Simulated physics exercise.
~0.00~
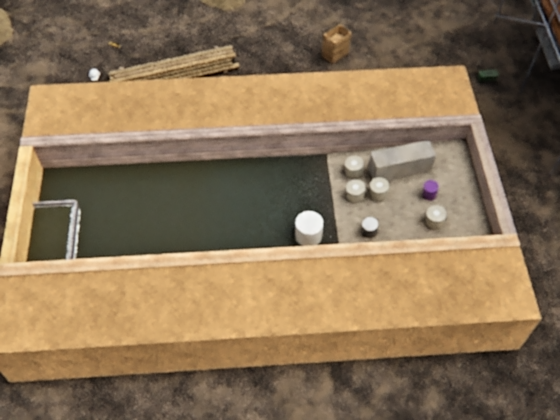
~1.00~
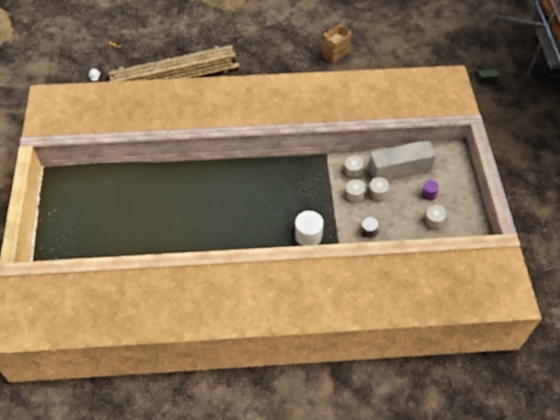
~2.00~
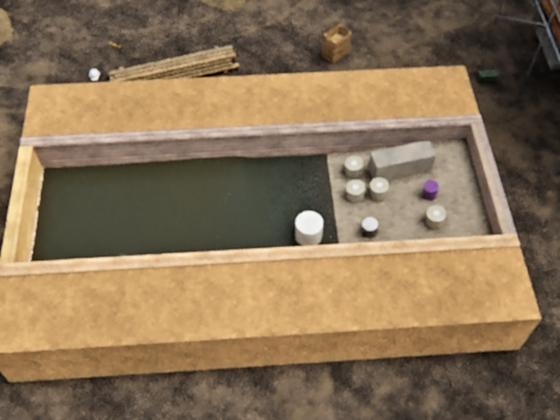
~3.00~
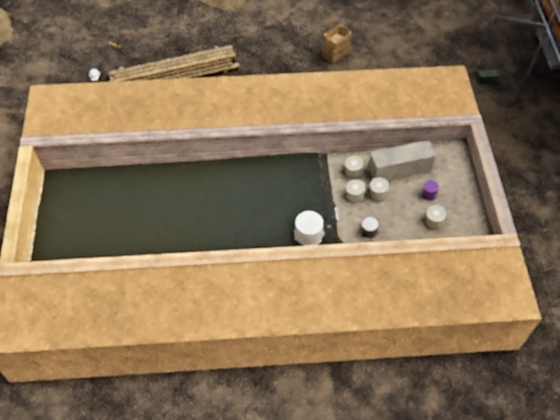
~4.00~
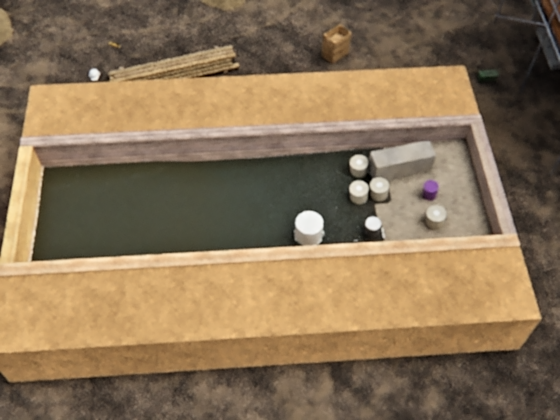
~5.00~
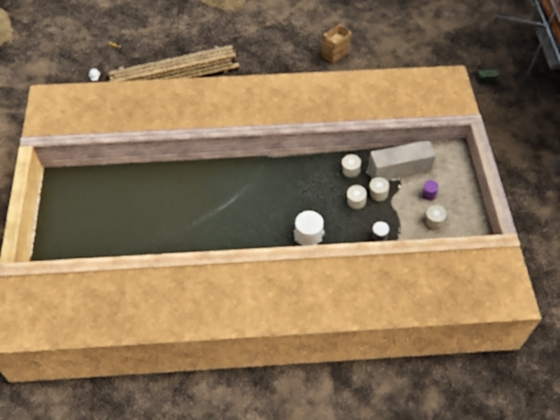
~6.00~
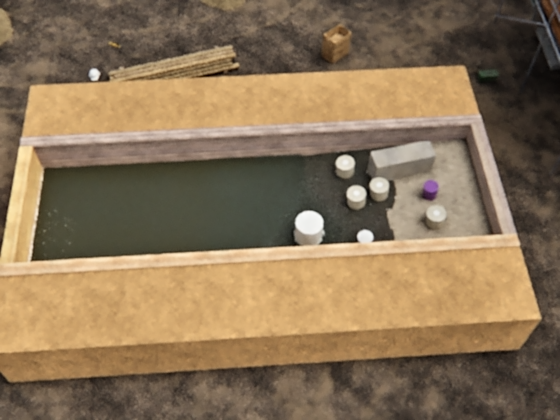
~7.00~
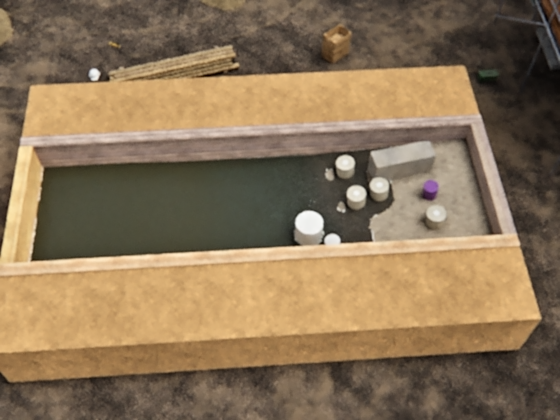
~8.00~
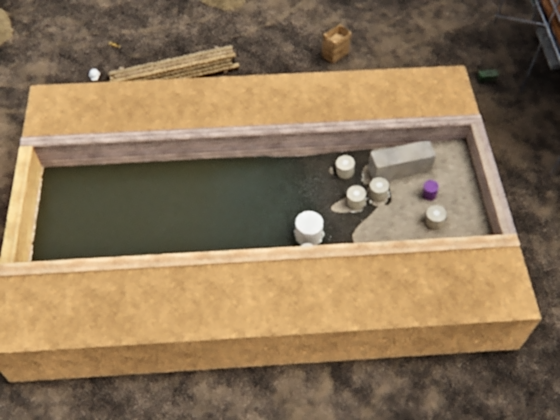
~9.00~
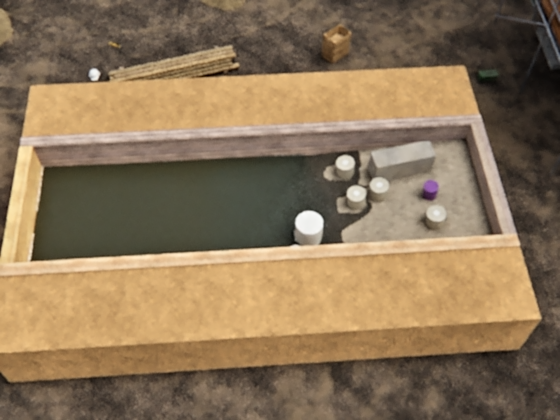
We see dark water in a long open tank spread right among pale tubs and pails after a barrier at the left disappears, then draw back; one small pail shifts right, drifts left and passes out of view, while the purple pail stays put on bare ground.
